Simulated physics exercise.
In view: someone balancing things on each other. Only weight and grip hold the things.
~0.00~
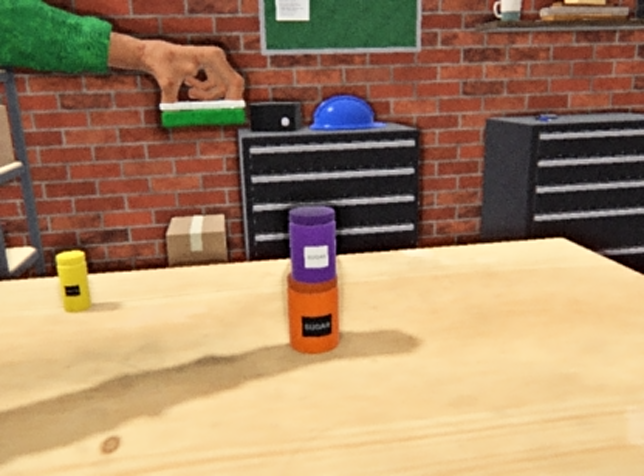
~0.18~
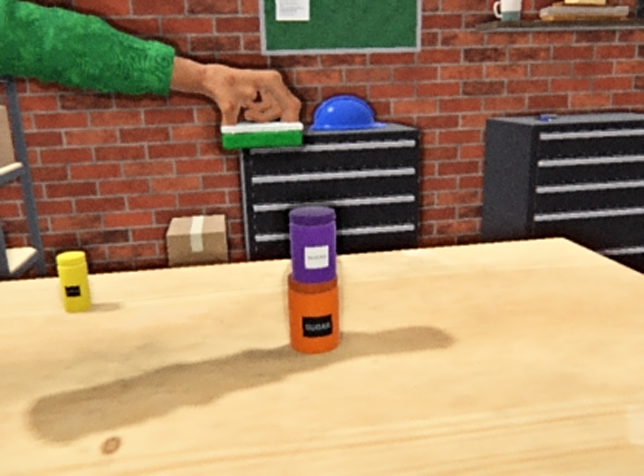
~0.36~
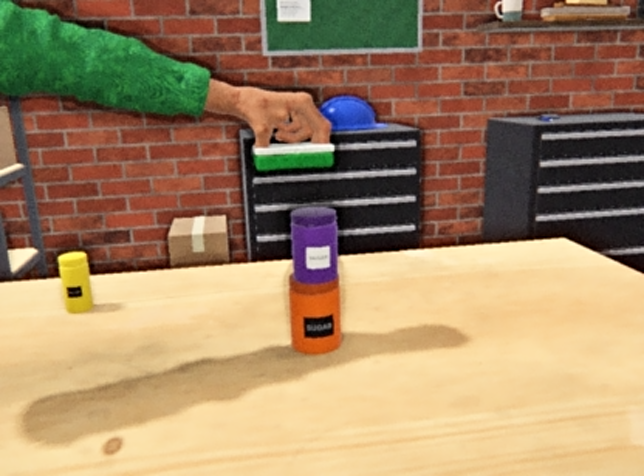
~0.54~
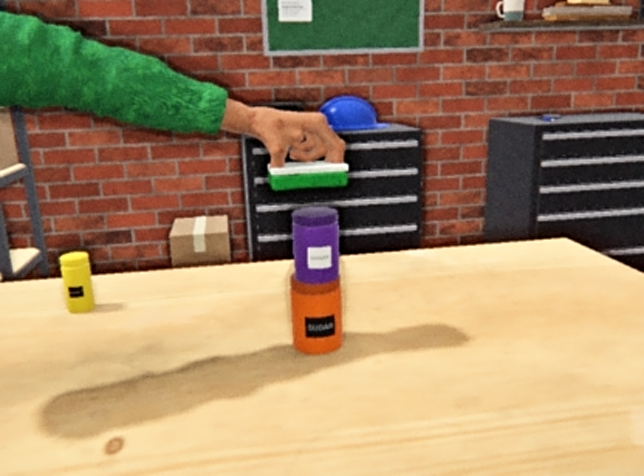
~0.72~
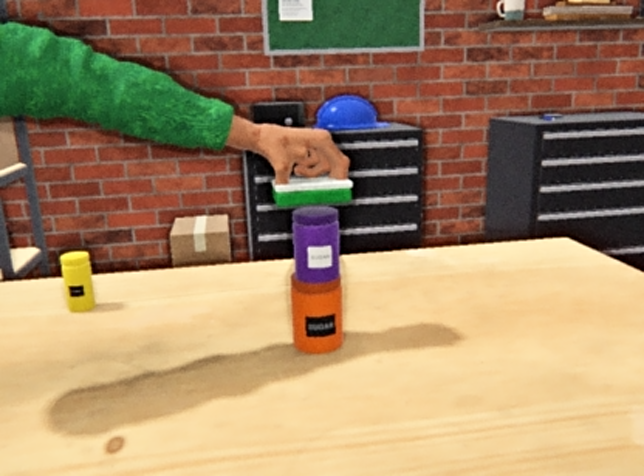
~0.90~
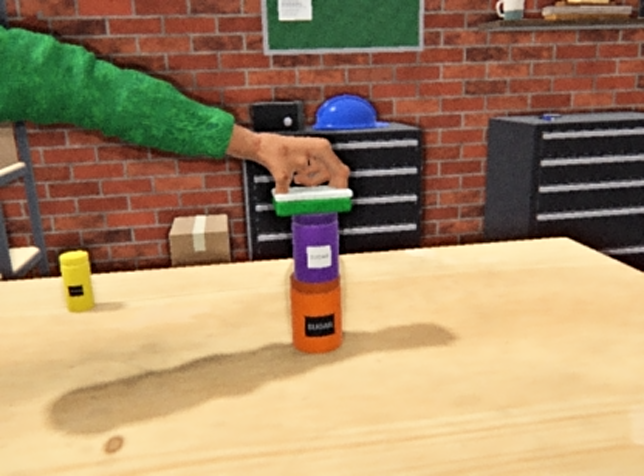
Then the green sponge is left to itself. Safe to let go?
It keeps its balance.
After 1.40 s, nothing has stirred.
After 2.20 s, green sponge resting near (312, 201).
At rest (4.0 s), all 4 in place. Seen from the same camera at the end, green sponge near (312, 201). The pile stays up.
